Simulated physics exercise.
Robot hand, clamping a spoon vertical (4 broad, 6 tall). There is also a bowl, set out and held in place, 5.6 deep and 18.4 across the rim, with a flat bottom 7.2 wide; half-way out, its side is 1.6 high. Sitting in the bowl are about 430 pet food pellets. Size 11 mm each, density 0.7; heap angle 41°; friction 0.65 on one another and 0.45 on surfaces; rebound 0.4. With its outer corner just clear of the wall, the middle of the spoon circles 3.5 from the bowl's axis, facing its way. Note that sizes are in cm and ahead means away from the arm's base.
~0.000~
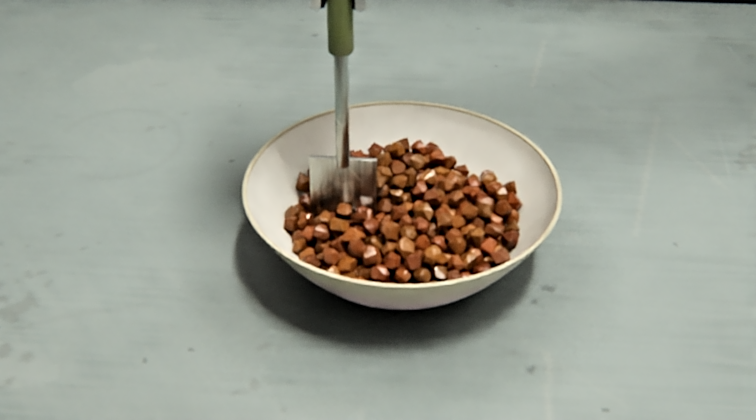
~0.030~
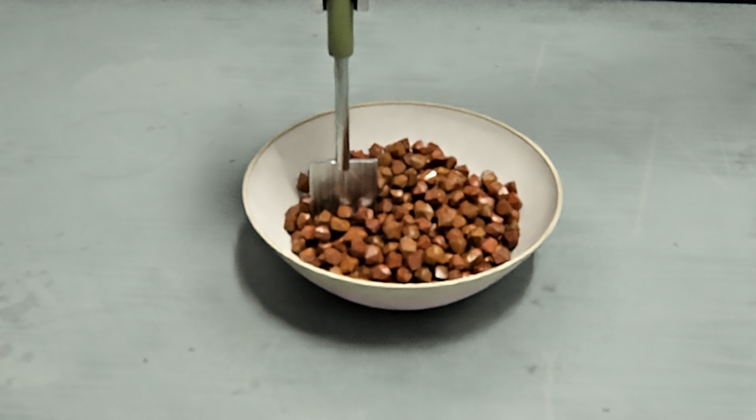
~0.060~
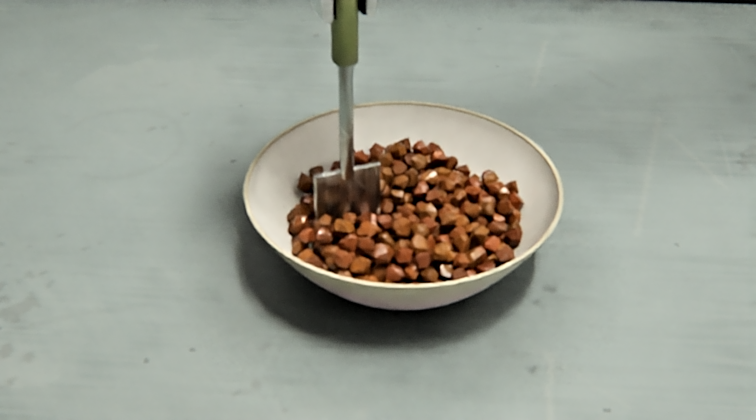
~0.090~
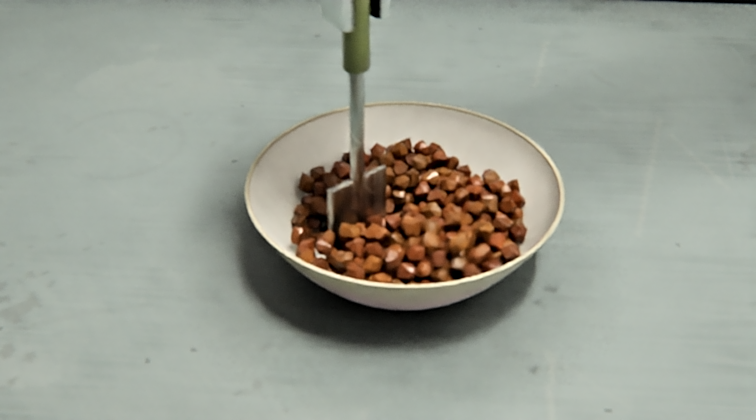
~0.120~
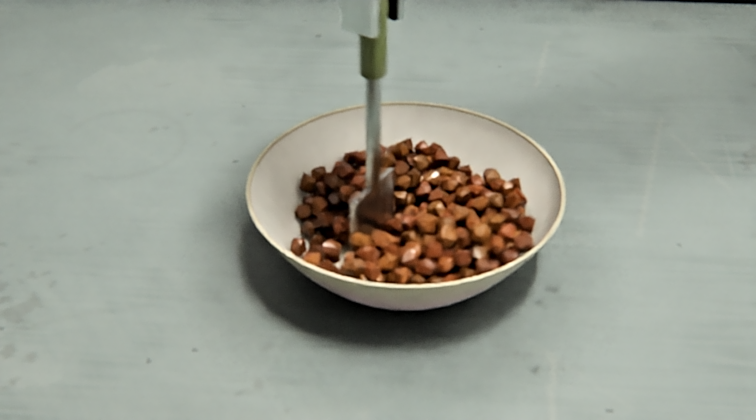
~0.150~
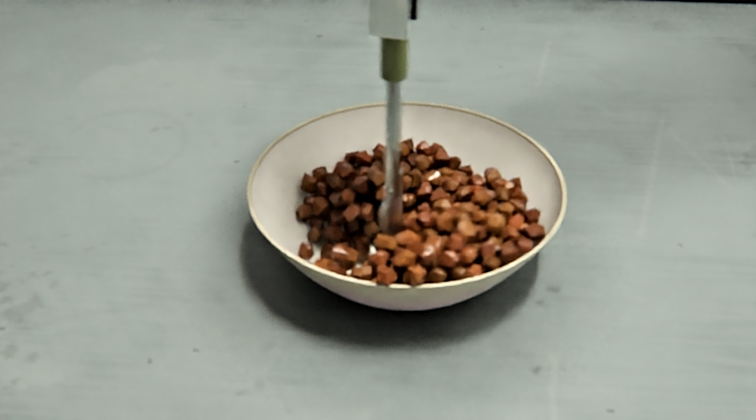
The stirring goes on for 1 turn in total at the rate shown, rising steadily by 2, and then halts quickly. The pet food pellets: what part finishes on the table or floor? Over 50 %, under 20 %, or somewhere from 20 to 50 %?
Under 20 %.
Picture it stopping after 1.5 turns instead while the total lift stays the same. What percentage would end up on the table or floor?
Roughly 15 per cent would end up there.
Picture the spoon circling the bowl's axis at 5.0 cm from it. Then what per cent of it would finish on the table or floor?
In that case roughly 15 per cent.
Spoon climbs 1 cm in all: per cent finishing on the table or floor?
Roughly 15 per cent.
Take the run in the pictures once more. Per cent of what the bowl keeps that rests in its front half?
Some 55 per cent.
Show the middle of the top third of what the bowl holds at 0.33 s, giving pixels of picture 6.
Centre of upper third: Approx. (495, 169) px.
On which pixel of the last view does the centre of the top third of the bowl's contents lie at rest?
It is centred near (367, 219).
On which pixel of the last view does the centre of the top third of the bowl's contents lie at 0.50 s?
(360, 153).
After 0.33 s, 187° round, highest piece 9 above the table; 411 in the bowl, 6 on the table or floor, 11 in flight or on the tool.
After 0.50 s, 294° round, highest piece 8 above the table; 382 in the bowl, 33 on the table or floor, 13 in flight or on the tool.
After 0.79 s, 0° round, highest piece 6 above the table; 366 in the bowl, 62 on the table or floor.
After 1.49 s, 0° round, highest piece 6 above the table; 366 in the bowl, 62 on the table or floor.
At rest, 366 in the bowl, 62 on the table or floor. That is 14 % on the table or floor.
